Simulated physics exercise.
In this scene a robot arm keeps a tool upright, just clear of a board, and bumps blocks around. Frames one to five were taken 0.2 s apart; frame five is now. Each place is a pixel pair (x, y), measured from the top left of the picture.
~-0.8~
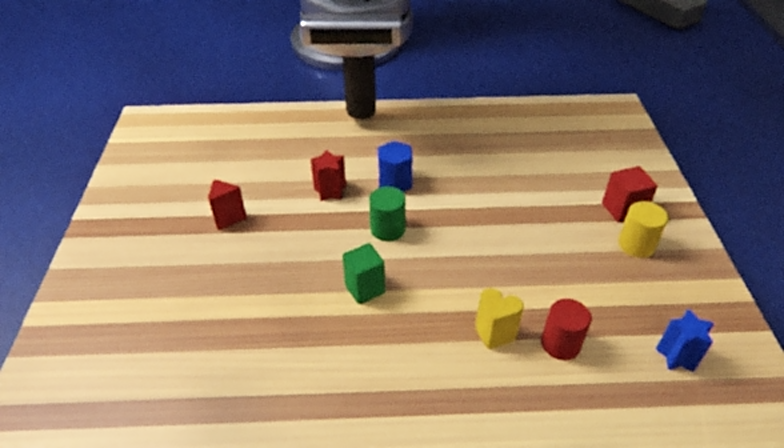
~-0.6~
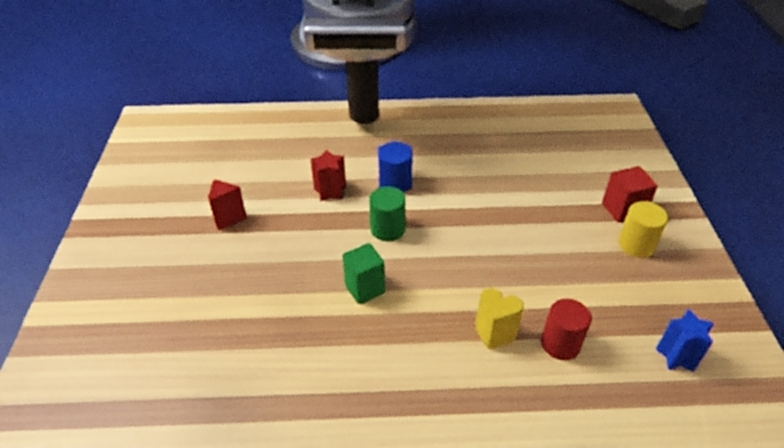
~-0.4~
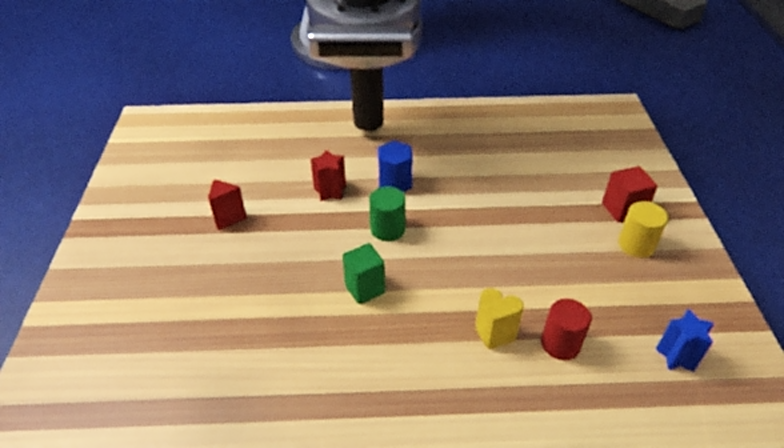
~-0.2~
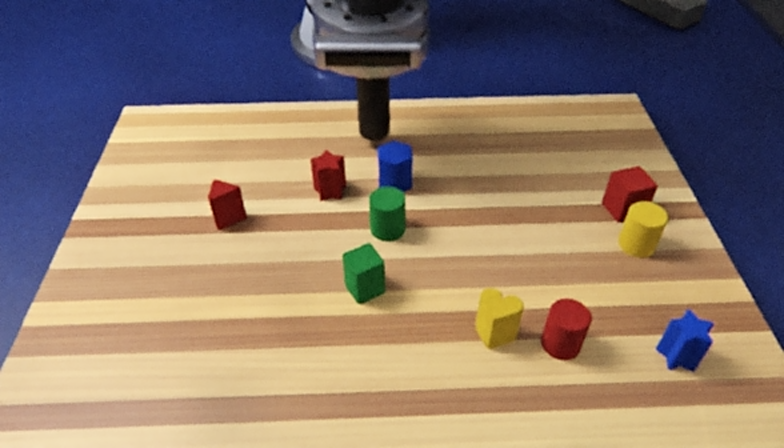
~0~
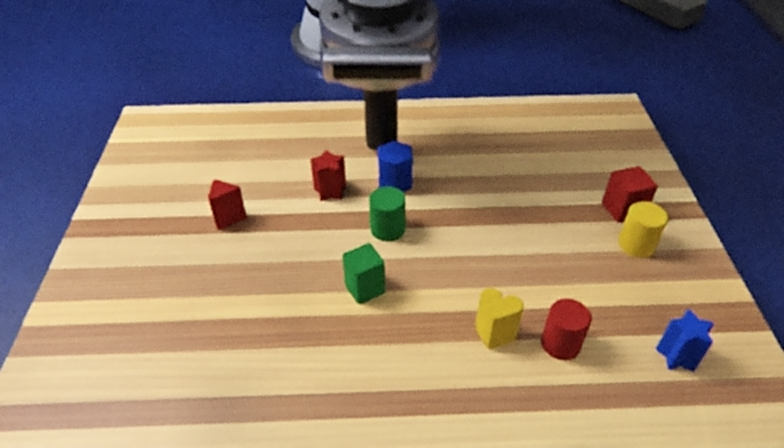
A robot arm with a dark, rod-like tip moved slowly forward and slightly right over a striped wooden board, nearing the blue block, while all the colourful blocks scattered there stayed still.
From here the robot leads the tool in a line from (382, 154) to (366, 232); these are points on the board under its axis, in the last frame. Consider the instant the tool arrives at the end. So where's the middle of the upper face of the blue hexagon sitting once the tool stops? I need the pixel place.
Near (409, 178).
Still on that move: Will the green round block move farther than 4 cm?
It seems not.
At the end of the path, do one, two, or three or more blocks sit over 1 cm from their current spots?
That push would leave two blocks displaced by more than about 1 cm.
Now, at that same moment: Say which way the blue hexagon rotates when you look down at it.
From overhead, the rotation is counterclockwise.
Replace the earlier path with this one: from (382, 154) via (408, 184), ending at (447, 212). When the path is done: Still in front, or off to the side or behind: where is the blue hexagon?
Final position: To the side or behind.
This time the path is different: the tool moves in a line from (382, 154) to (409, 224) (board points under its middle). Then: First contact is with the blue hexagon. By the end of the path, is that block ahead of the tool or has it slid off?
Ahead.
What follows on the original path. One third of the way, tool (378, 167); blue hexagon (400, 164), turned 25° anticlockwise.
Two thirds of the way, tool (372, 194); blue hexagon (409, 178), turned 80° anticlockwise.
At the end, tool (365, 222); red star block unmoved; green round block (395, 216); blue hexagon (409, 178), turned 80° anticlockwise.
